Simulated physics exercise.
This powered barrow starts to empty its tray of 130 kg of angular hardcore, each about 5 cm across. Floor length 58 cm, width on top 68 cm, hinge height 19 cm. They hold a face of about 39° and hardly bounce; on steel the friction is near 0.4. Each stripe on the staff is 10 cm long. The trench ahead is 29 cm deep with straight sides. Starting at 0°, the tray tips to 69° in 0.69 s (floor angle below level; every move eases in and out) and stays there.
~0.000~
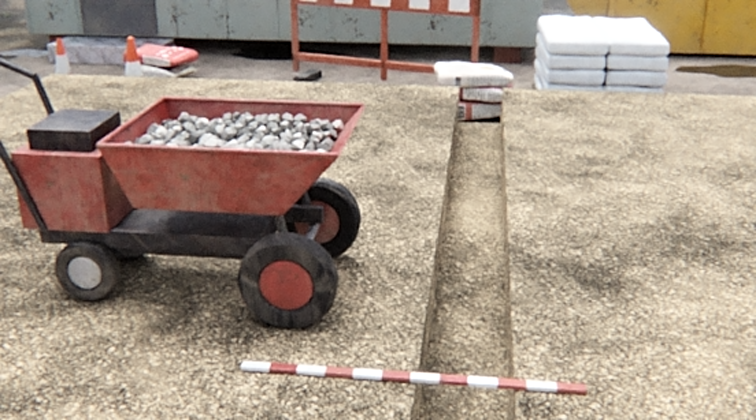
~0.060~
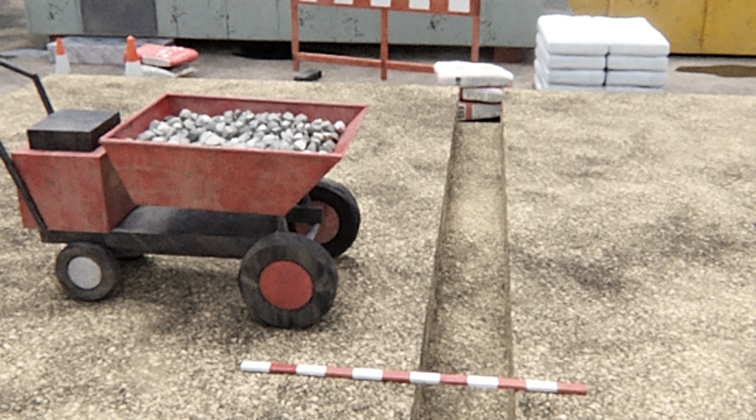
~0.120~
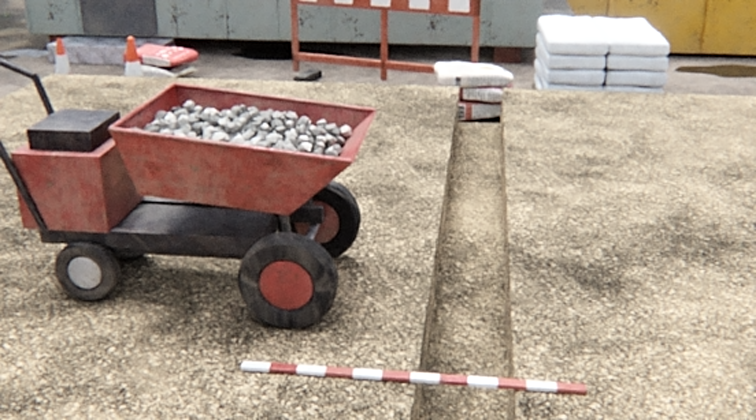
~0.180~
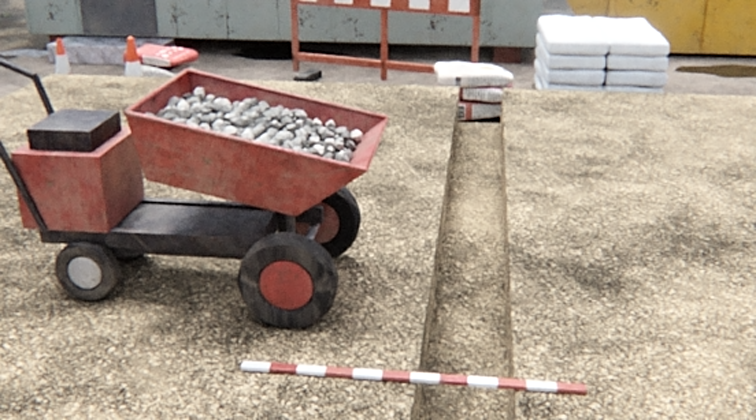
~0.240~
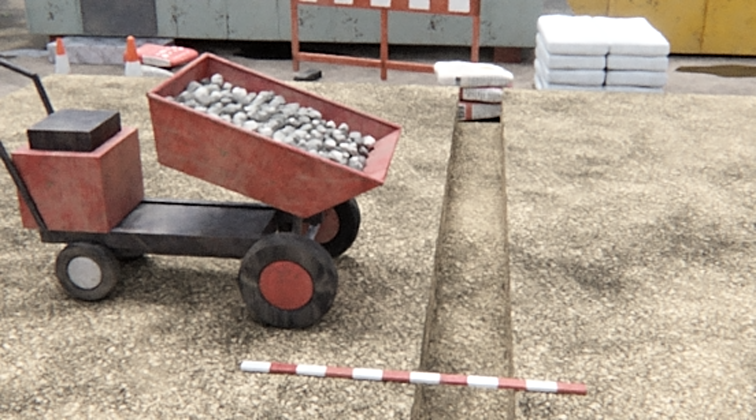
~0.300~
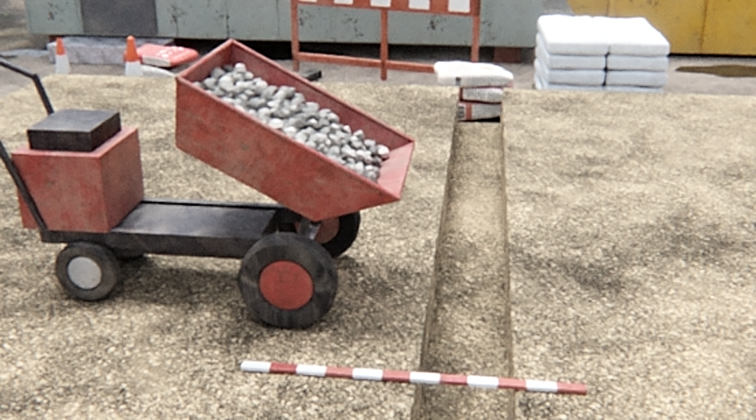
On a gravelly work site, a red powered barrow's tray of grey stones tilting steadily down toward the right beside a narrow trench.
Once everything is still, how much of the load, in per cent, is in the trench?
Some 77 per cent of it.
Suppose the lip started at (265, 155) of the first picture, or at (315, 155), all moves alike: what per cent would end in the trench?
First some 65, then 90 per cent.
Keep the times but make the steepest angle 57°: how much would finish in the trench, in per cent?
Then about 40 per cent.
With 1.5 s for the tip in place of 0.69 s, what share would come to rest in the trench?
In that case some 95 per cent.
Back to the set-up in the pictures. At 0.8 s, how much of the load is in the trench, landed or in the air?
About 25 per cent by then.
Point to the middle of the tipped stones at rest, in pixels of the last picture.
Their middle is at about (481, 334).
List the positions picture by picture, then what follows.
The first picture shows lip at (338, 156), floor tilted 0°, highest stones at (251, 125).
The second picture shows lip at (341, 157), floor tilted 1°, highest stones at (225, 122); the stones move at 0.3 m/s on average.
The third picture shows lip at (352, 162), floor tilted 6°, highest stones at (193, 116); the stones move at 0.7 m/s on average.
The fourth picture shows lip at (366, 171), floor tilted 12°, highest stones at (194, 102); the stones move at 1.0 m/s on average.
The fifth picture shows lip at (383, 183), floor tilted 19°, highest stones at (210, 88); the stones move at 1.2 m/s on average.
In the sixth picture, the tray is at 28°, its lip at (399, 199); the top of the load is at (230, 74); the stones move at 1.3 m/s on average.
After 0.5 s the floor is at 59°; 100 % in the tray; the foremost stones are at (419, 234).
After 0.8 s the floor is at 69°; 75 % in the tray, 25 % in the trench, 1 % past the trench; the foremost stones are at (519, 297).
After 1.1 s the floor is at 69°; 25 % in the tray, 52 % in the trench, 23 % past the trench; the foremost stones are at (675, 313).
After 3.1 s the floor is at 69°; 0 % in the tray, 77 % in the trench, 23 % past the trench; the foremost stones are at (750, 316).
